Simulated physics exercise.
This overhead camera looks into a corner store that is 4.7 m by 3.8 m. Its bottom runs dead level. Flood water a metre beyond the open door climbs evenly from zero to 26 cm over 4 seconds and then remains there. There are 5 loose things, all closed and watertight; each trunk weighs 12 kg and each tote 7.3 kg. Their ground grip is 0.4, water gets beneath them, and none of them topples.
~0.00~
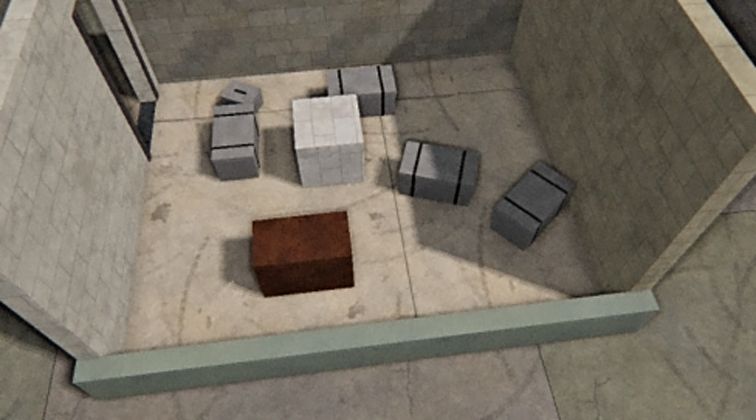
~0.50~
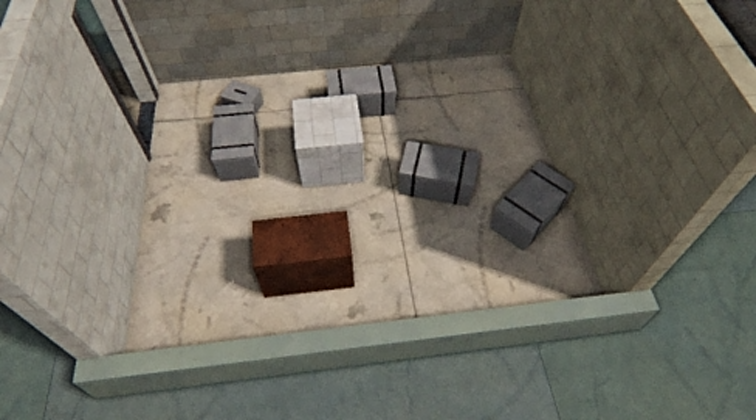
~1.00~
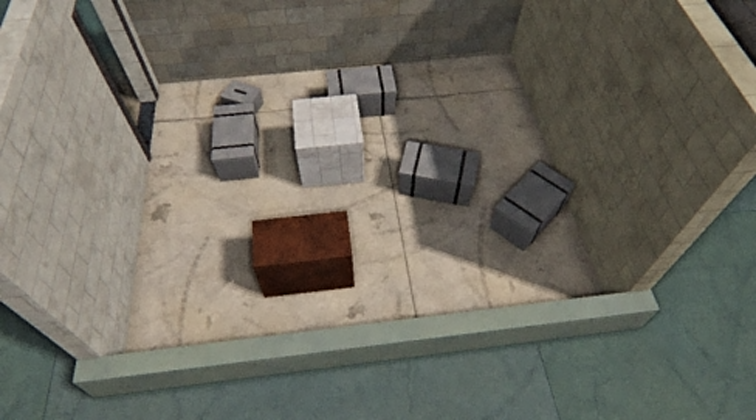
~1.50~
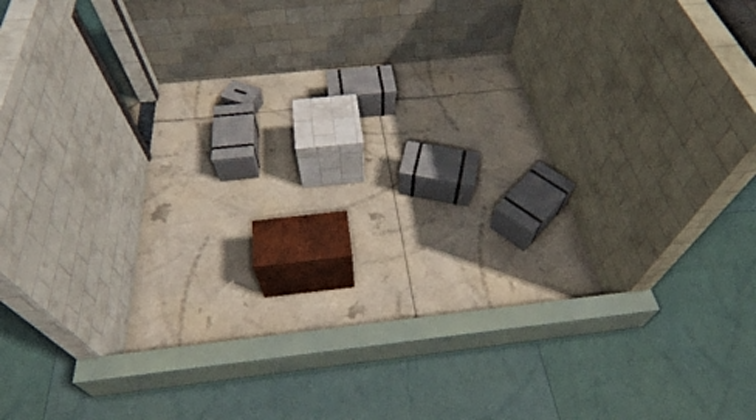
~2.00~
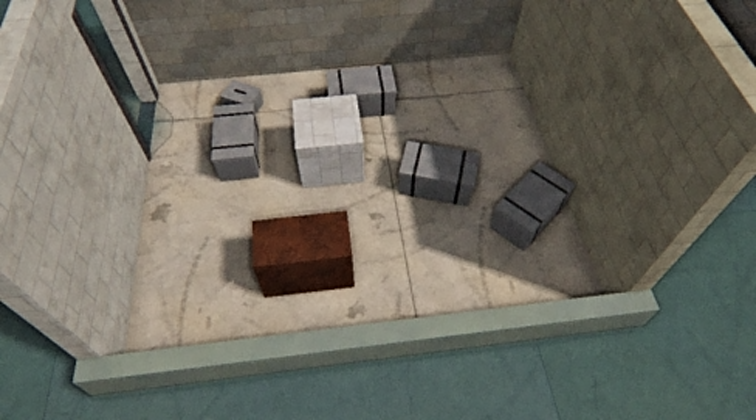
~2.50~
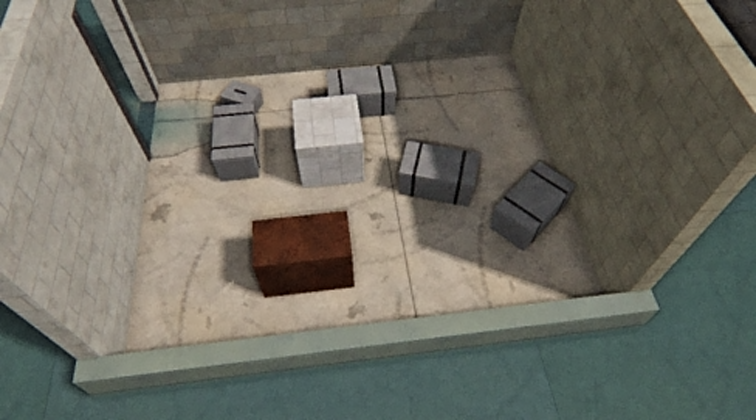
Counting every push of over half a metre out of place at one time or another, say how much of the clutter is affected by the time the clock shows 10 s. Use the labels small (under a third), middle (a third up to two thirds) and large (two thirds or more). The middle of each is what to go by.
Large.
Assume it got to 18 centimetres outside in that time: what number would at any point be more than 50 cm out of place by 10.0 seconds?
That would give 4.
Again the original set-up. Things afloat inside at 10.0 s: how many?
At that time, 5.
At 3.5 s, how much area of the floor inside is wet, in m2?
The covered patch comes to about 3.0 m2.
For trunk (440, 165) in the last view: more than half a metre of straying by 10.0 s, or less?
It is short of it.
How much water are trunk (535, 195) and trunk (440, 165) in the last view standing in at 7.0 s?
First about 3 cm, second about 3 cm.
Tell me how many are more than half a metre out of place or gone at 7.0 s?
Count then: 3.
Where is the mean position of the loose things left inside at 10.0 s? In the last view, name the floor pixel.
That lands at roughly (443, 240).
After 3.5 s 0 of 5 are over 50 cm from their spots; 0 afloat.
After 4.5 s 2 of 5 are over 50 cm from their spots; 0 afloat.
After 7.0 s 3 of 5 are over 50 cm from their spots; 3 afloat.
After 10.0 s 4 of 5 are over 50 cm from their spots, and 4 have been at some point; 5 afloat.
